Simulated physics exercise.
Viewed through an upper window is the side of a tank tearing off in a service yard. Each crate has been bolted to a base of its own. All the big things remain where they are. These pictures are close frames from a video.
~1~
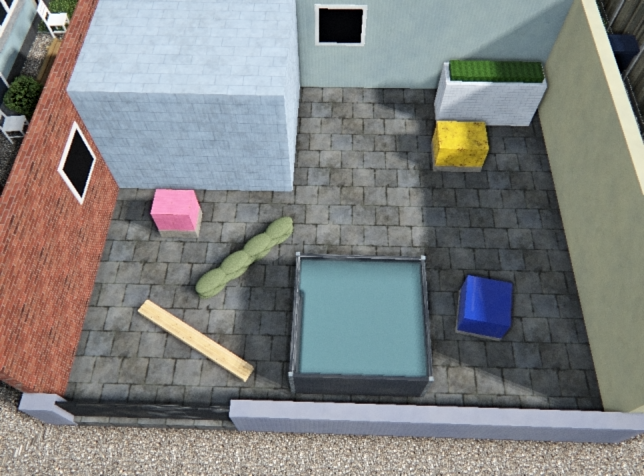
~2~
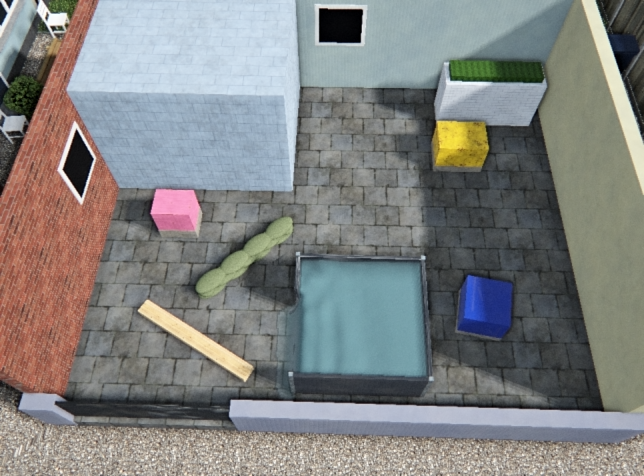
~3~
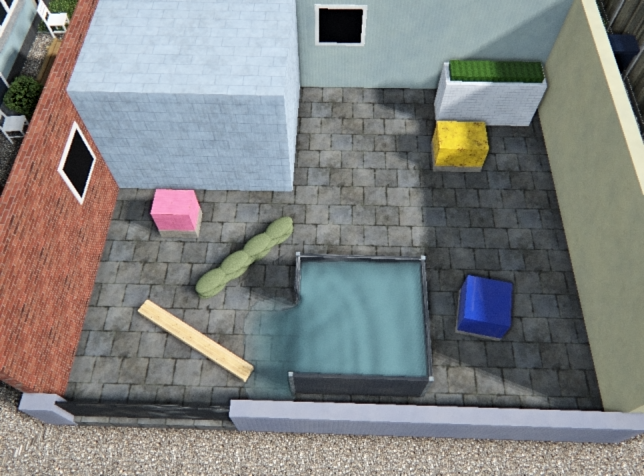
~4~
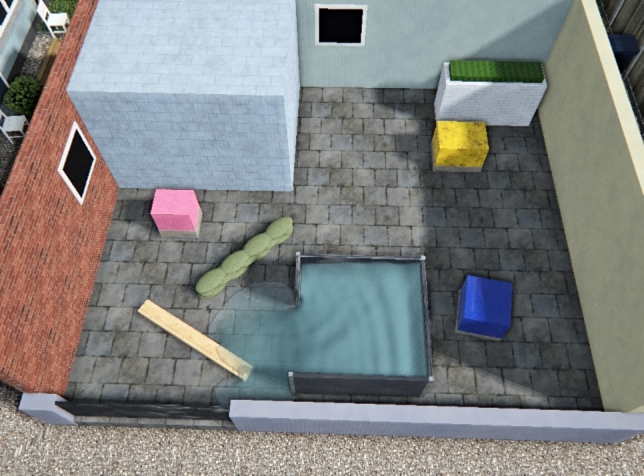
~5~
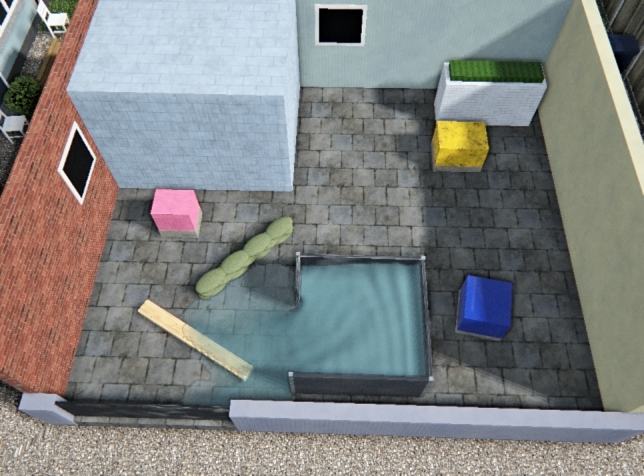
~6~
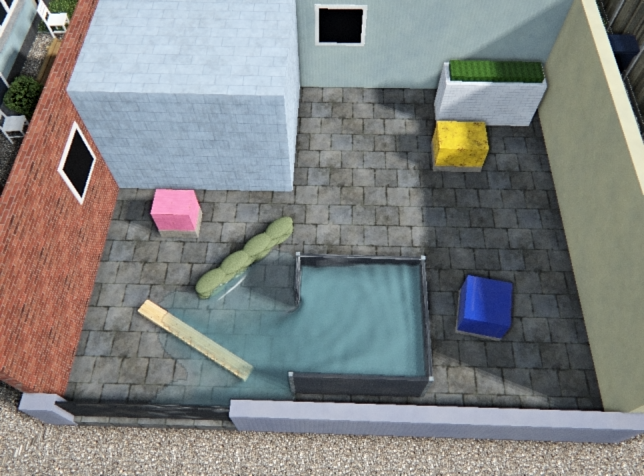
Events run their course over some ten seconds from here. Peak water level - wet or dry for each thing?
Blue crate - dry; yellow crate - dry; pink crate - wet.
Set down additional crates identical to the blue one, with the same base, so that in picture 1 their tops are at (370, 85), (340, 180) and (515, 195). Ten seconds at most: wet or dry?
Result, in sequence: Is inundated, is inundated, is missed.
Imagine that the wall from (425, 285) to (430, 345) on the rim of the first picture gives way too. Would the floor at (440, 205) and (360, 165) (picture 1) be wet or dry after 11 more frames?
Well, the first one's sitting in a puddle and the next one's sitting in a puddle.
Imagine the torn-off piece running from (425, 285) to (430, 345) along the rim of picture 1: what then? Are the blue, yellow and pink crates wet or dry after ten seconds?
In that case the blue crate is flooded, the yellow crate is flooded and the pink crate is never flooded.
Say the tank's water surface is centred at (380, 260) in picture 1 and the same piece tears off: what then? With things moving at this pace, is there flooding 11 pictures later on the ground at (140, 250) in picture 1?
That spot: Swamped.
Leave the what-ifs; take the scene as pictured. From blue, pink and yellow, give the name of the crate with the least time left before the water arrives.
My pick is the pink crate.
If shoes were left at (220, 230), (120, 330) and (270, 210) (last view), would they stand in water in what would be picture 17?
First spared, second inundated, third spared.
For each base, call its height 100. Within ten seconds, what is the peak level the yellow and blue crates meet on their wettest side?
Roughly 60 percent, then 70 percent.
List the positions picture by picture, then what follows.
Still water in the open tank at (360, 315), in the first picture.
The front is at (291, 397), out from the gap at (297, 343), in the second picture.
The front is at (261, 400), out from the gap at (297, 344), in the third picture.
The front is at (215, 325), out from the gap at (297, 344), in the fourth picture.
Water pours out at (297, 344) and has run to (185, 317), in the fifth picture.
Water pours out at (297, 344) and has run to (164, 304), in the sixth picture.
A moment on, water covers 25 % of the floor; the blue crate not reached, the yellow crate not reached, the pink crate not reached.
Next, water covers 30 % of the floor; the blue crate not reached, the yellow crate not reached, the pink crate water round its plinth.
Then, water covers 45 % of the floor; the blue crate not reached, the yellow crate not reached, the pink crate water round its plinth.
Later, water covers 75 % of the floor; the blue crate water round its plinth, the yellow crate water round its plinth, the pink crate water round its plinth.
In the end, water covers 90 % of the floor; the blue crate stayed above the water, the yellow crate stayed above the water, the pink crate was topped.
